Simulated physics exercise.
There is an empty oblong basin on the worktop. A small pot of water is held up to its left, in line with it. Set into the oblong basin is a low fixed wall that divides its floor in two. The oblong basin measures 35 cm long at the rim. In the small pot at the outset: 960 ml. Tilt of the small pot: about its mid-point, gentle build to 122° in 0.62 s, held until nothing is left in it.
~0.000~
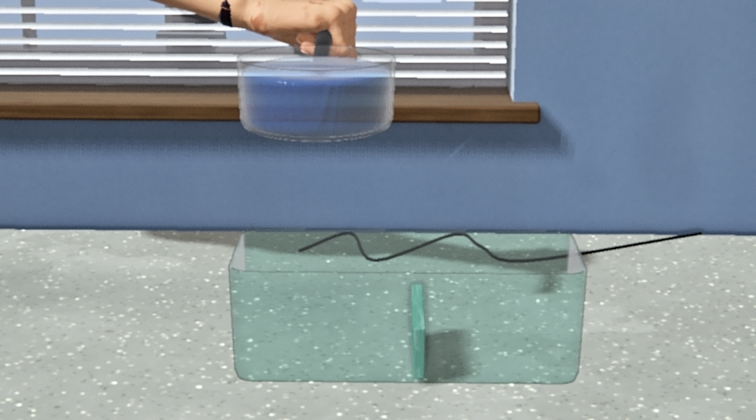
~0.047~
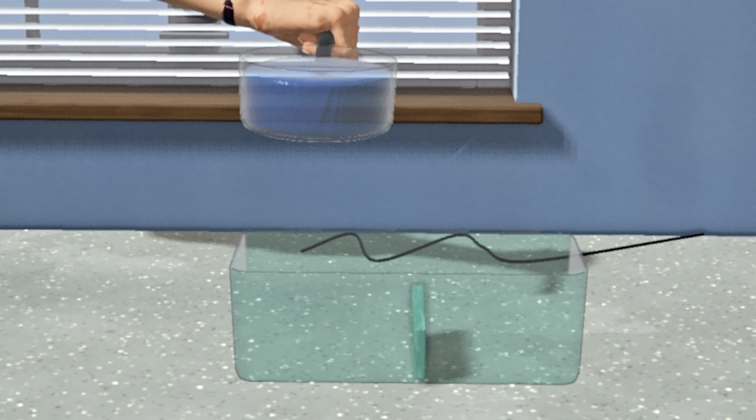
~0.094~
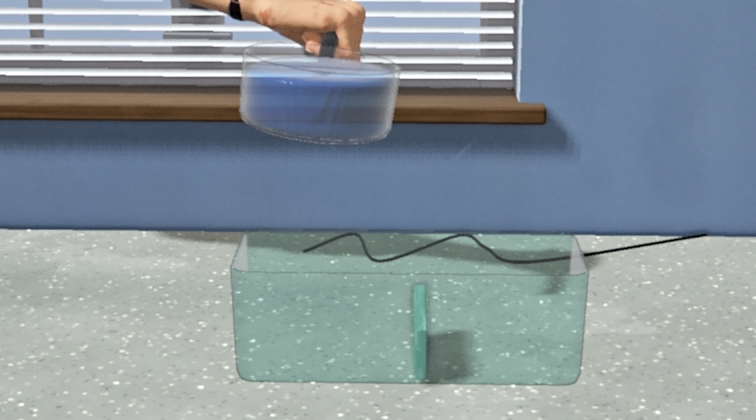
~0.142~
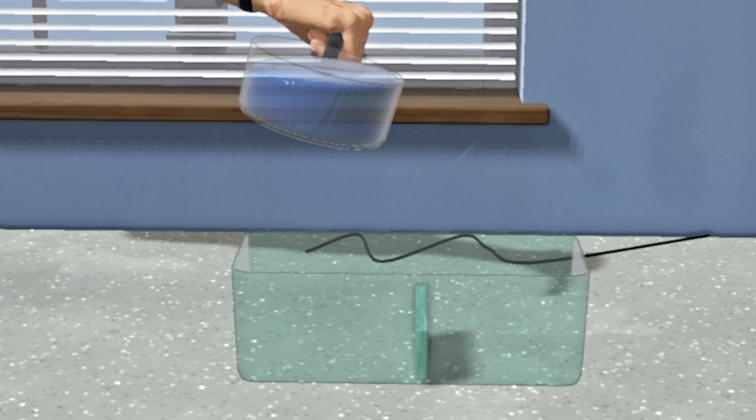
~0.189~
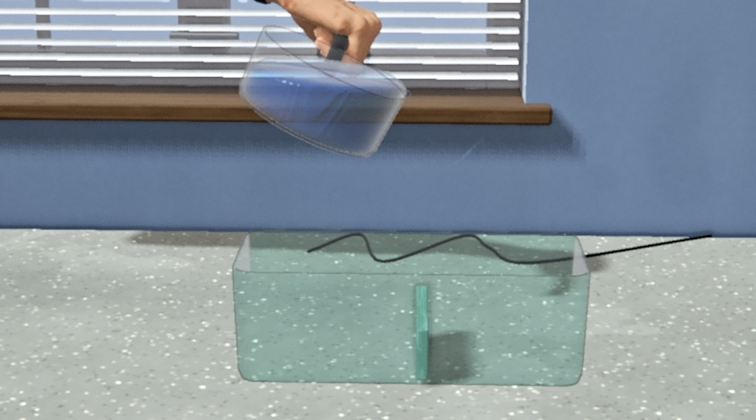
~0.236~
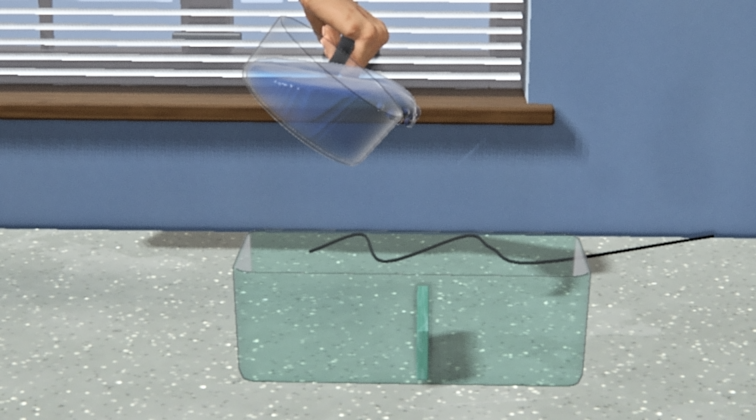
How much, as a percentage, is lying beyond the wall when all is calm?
Around 57 per cent lies beyond the wall.
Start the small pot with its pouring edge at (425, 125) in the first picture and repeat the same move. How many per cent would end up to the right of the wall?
65 %.
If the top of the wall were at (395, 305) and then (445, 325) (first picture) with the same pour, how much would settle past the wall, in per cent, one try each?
The first gives near 75 per cent and the second near 35 per cent.
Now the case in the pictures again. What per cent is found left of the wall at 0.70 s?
30 %.
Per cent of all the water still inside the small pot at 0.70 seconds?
About 0 per cent.
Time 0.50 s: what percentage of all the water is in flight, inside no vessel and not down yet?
Share: Roughly 42 per cent.
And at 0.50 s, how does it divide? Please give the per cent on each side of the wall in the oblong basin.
1 left and 46 right, roughly.
After 0.50 s the tilt is 111° and 9 per cent is still to pour, 1 is left of the wall and 47 right of it.
After 0.70 s the tilt is 122° and 0 per cent is still to pour, 30 is left of the wall and 55 right of it.
After 0.90 s the tilt is 122° and 0 per cent is still to pour, 39 is left of the wall and 57 right of it.
After 1.12 s the tilt is 122° and 0 per cent is still to pour, 40 is left of the wall and 57 right of it.
In the end 40 per cent lies left of the wall, 57 right of it and 3 outside.
